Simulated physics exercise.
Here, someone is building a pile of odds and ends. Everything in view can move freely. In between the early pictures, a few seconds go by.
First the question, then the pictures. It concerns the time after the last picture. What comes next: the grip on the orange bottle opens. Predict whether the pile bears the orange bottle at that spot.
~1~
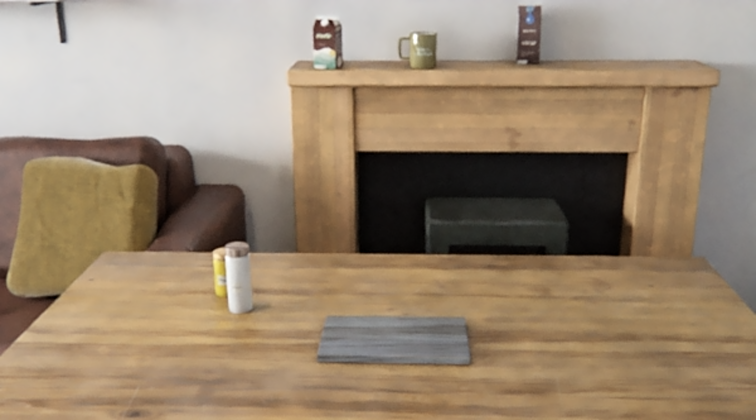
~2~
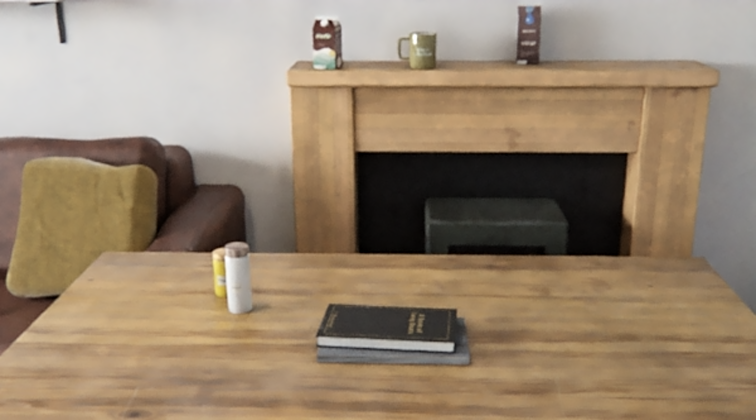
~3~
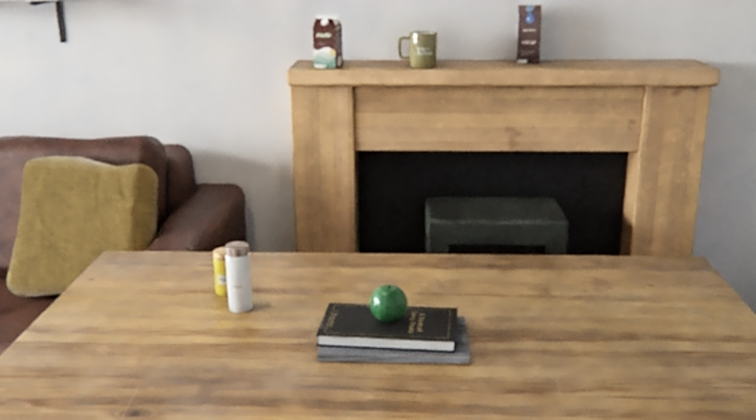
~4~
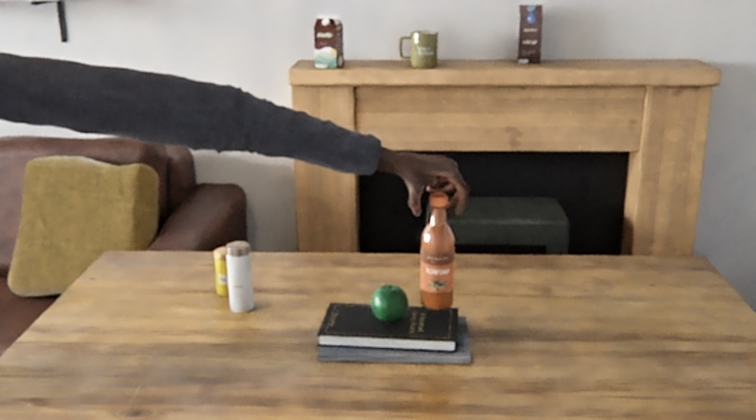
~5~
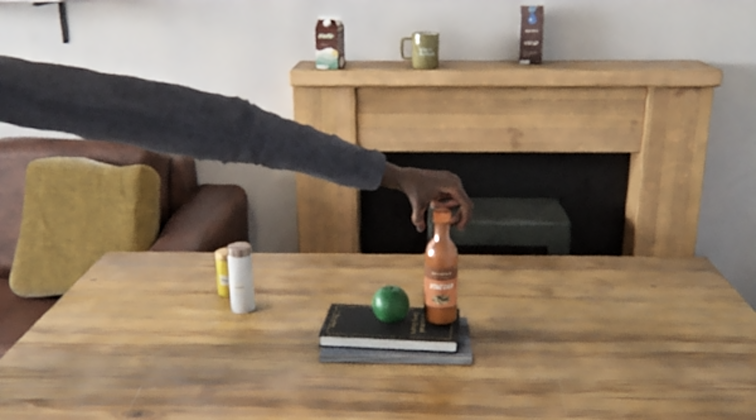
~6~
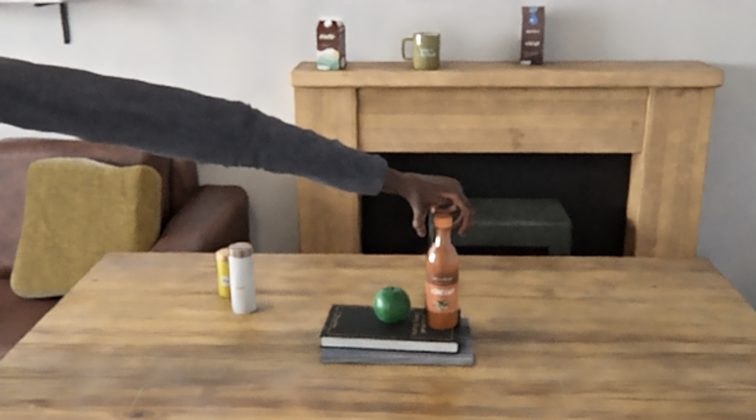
My prediction: Steady.
Then, 0.70 s past the last view, things are still on the move.
Then, 1.60 s past the last view, nothing moves.
Finally, all 6 still in place. Final places as the last picture's camera would see them, orange bottle near (442, 272). The pile keeps its balance.
